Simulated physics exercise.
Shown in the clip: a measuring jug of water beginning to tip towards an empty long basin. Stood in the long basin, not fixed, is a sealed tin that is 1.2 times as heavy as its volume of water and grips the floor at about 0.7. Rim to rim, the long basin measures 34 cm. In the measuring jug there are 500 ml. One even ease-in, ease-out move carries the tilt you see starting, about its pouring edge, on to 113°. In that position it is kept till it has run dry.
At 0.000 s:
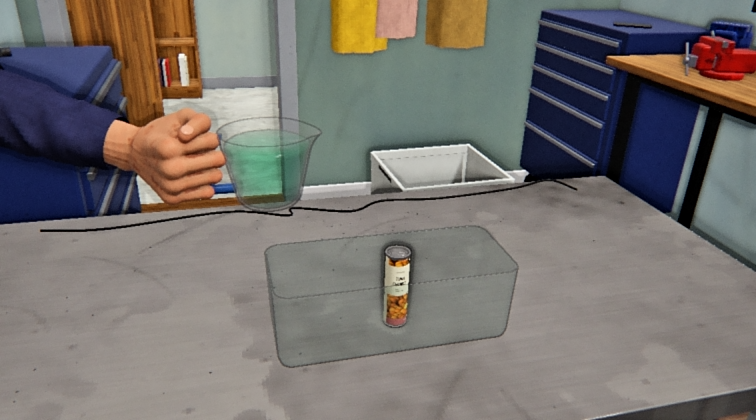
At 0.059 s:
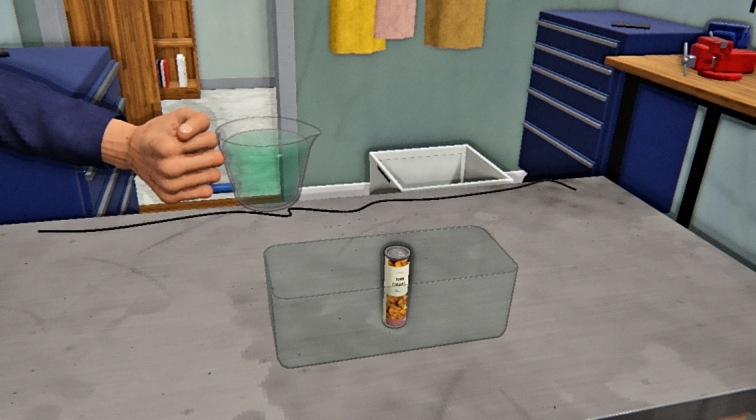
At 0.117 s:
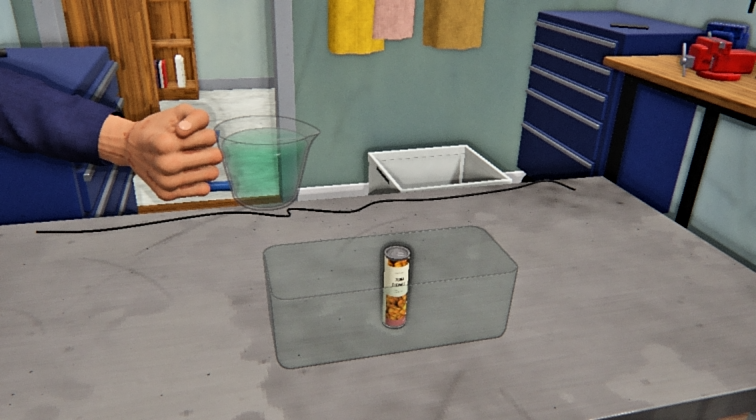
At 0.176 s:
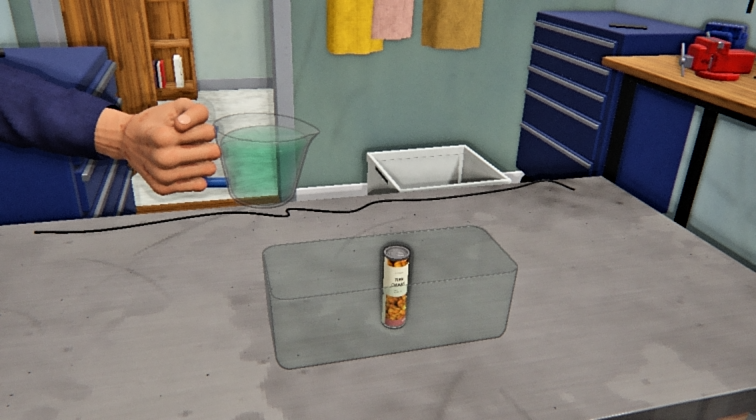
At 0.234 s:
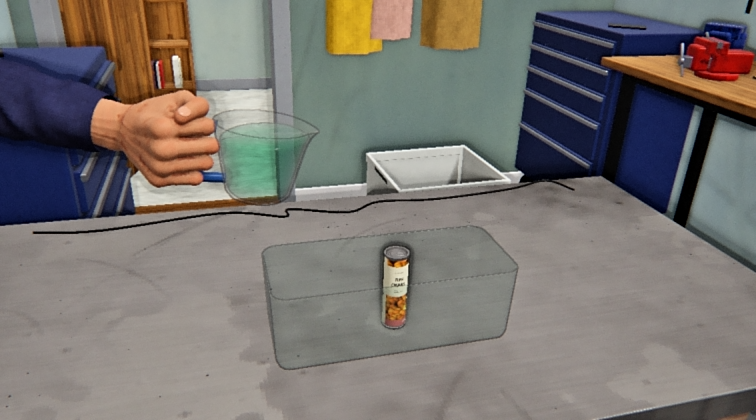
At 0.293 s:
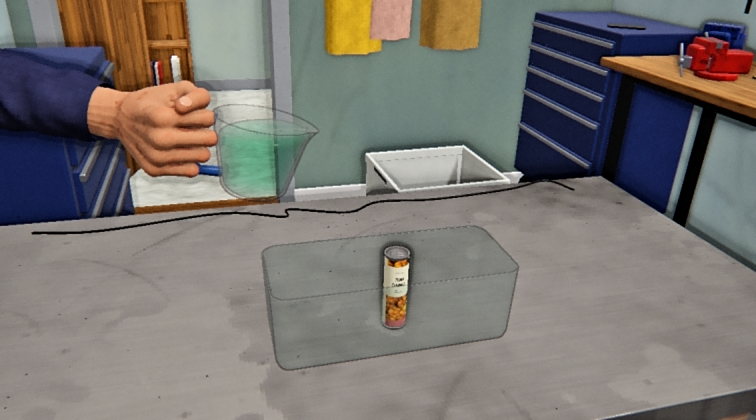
A hand slowly tilts a jug of green liquid rightward behind a clear basin holding a tin.
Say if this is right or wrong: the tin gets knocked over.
Wrong, it stays standing.
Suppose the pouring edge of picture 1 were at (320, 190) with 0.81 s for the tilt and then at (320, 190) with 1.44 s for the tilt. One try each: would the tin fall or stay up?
Run one: It tumbles. Run two: It tumbles.
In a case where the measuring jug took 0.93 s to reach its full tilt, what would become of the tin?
The tin stays on its base.
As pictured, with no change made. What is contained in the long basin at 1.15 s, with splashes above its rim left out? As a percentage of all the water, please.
The share is close to 64 percent.
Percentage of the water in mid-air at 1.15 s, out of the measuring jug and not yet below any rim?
Near 30 percent.
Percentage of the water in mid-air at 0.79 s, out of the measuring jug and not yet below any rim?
About 28 per cent.
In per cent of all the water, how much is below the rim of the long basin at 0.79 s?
At that time the basin holds about 8 per cent of the liquid.
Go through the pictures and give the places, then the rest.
The first frame shows tilt 0°; pouring edge (322, 130); surface from (222, 143) to (310, 139); the long basin's rim runs from (269, 272) to (500, 247); the tin's top is at (398, 255).
The second frame shows tilt 0°; pouring edge (321, 130); surface from (221, 143) to (309, 138).
The third frame shows tilt 2°; pouring edge (320, 130); surface from (220, 142) to (308, 137).
The fourth frame shows tilt 4°; pouring edge (320, 129); surface from (219, 139) to (308, 134).
The fifth frame shows tilt 7°; pouring edge (320, 129); surface from (218, 136) to (308, 131).
The sixth frame shows tilt 11°; pouring edge (319, 129); surface from (217, 132) to (310, 129).
After 0.79 s the tilt is 65° and 63 per cent is still to pour; the tin stands where it began.
After 1.15 s the tilt is 102° and 6 per cent is still to pour; the tin stands where it began.
After 1.53 s the tilt is 113° and 0 per cent is still to pour; the tin stands where it began.
After 1.94 s the tilt is 113° and 0 per cent is still to pour; the tin stands where it began.
In the end the tin stands where it began.
